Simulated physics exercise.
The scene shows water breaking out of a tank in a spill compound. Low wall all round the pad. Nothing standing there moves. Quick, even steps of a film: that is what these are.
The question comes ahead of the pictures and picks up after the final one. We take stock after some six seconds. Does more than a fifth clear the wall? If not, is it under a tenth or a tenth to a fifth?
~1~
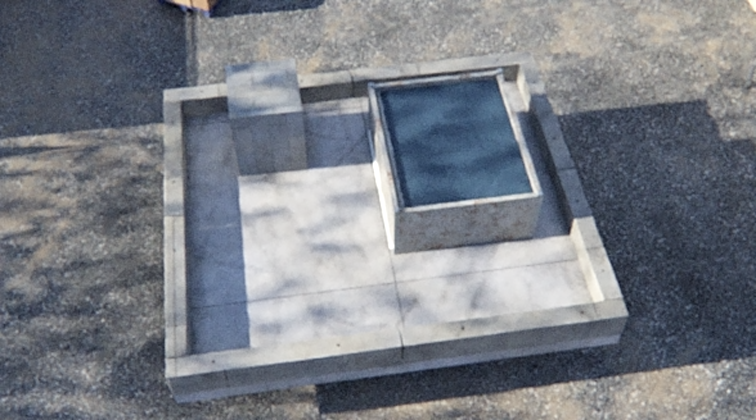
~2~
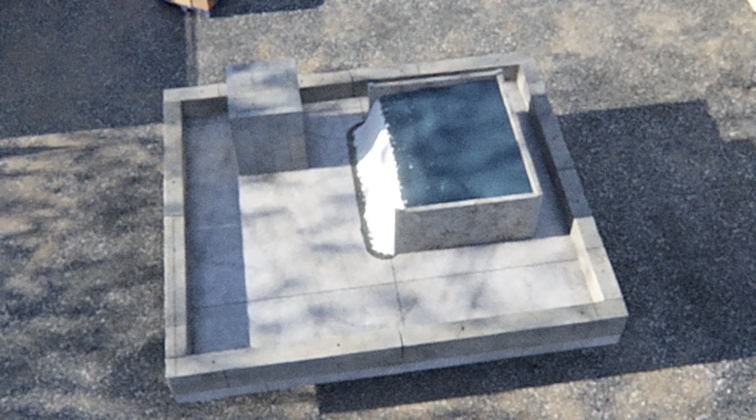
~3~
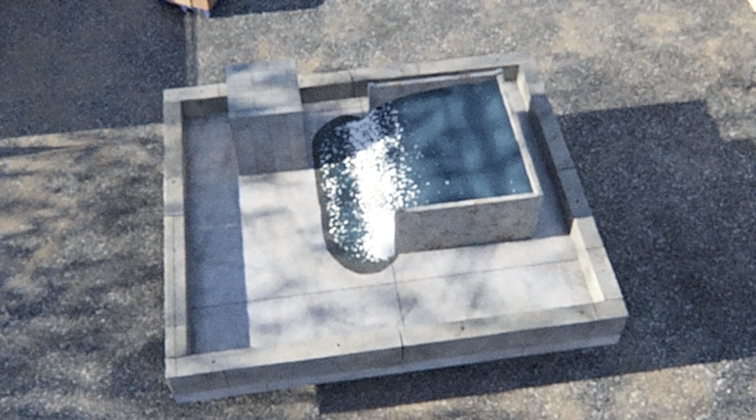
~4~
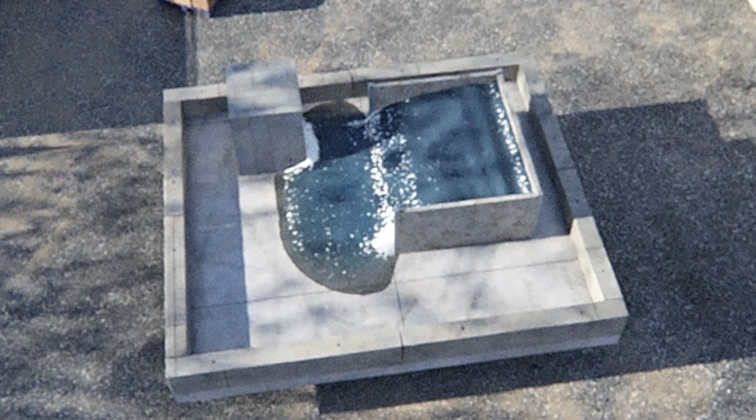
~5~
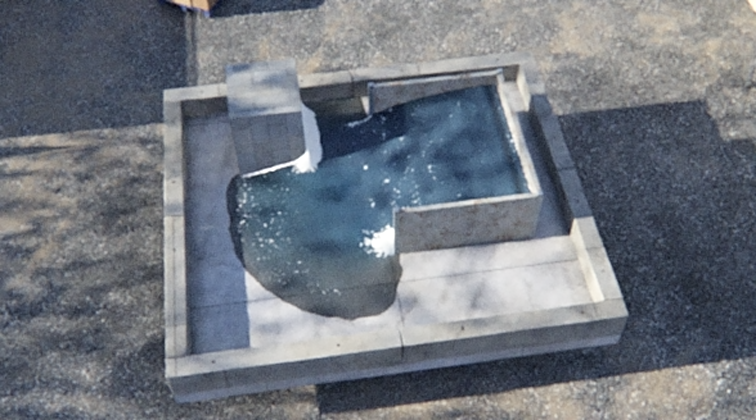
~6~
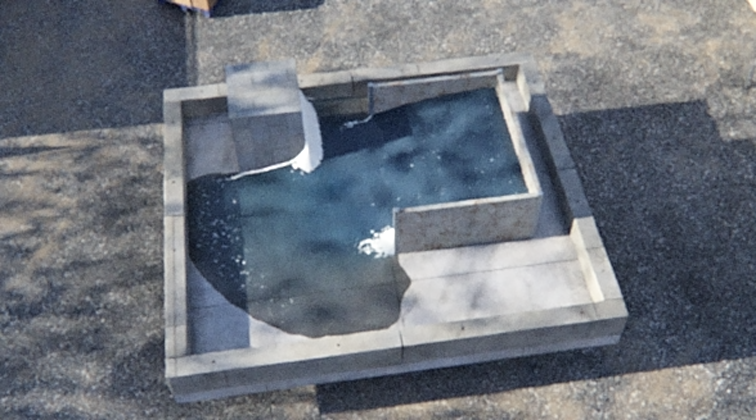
So the spill past the wall comes out small, not reaching a tenth.
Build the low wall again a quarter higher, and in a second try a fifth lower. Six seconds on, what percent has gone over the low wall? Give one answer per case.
Near 2 and 16 in a hundred.
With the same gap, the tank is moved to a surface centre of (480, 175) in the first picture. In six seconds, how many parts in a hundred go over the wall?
8 %.
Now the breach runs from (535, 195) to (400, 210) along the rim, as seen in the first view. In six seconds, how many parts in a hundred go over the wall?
Some 16 in a hundred.
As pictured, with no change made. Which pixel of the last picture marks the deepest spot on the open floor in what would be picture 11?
Estimated pixel: (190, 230).
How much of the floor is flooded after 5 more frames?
About 60 in a hundred.
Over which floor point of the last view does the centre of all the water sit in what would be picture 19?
Around pixel (316, 203) of the last picture.
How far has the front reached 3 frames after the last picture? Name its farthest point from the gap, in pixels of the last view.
I reckon the front has reached (193, 368) by then.
A moment on, water covers 50 % of the floor; the low wall has let 0 % over.
Next, water covers 55 % of the floor; the low wall has let 1 % over.
Then, water covers 65 % of the floor; the low wall has let 6 % over.
Later, water covers 85 % of the floor; the low wall has let 7 % over.
In the end, water covers 85 % of the floor; the low wall has let 8 % over.
